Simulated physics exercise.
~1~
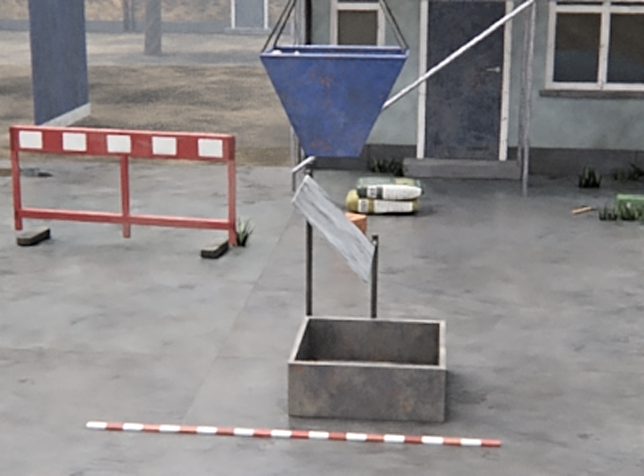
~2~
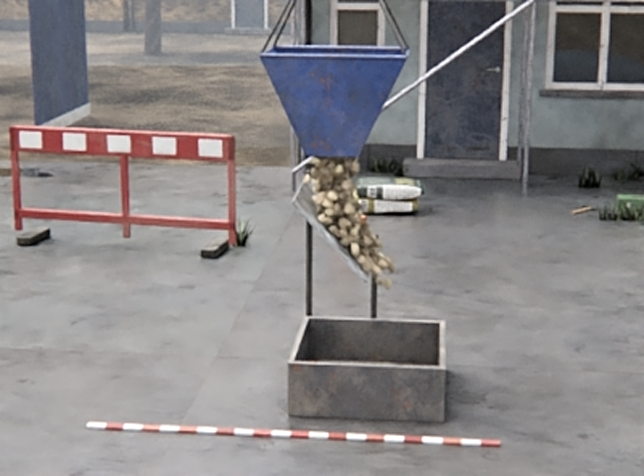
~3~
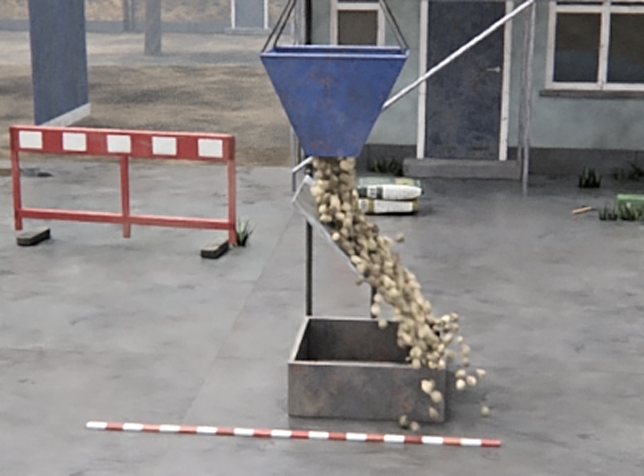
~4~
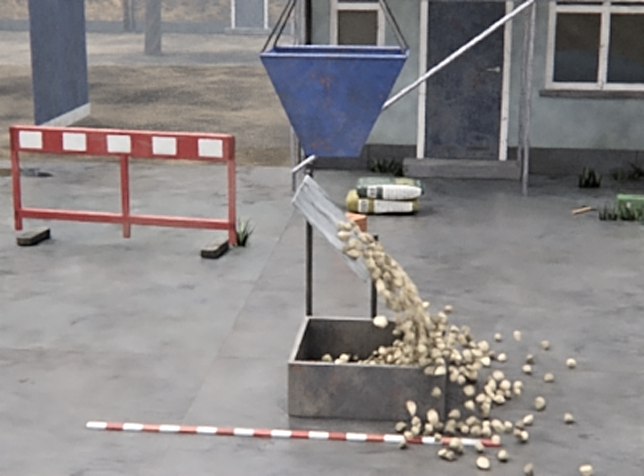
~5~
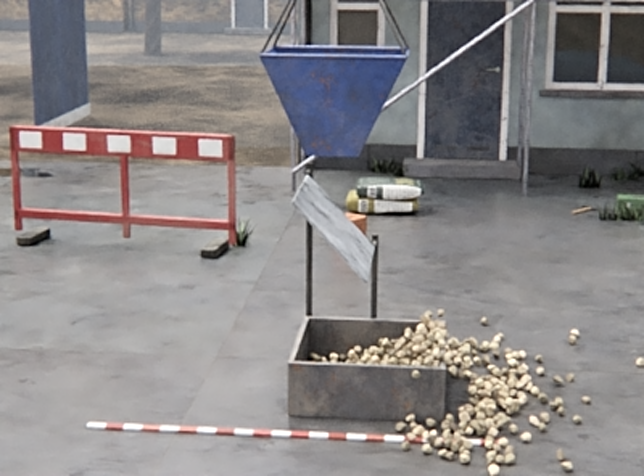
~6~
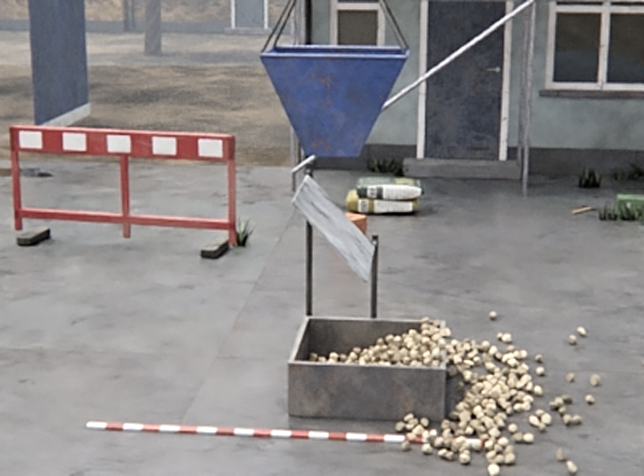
In a paved yard beside a building, a blue skip dropped a load of pale stones onto a sloping metal chute, and they poured down into a grey bin, many spilling over its right side and settling in a heap on the ground.
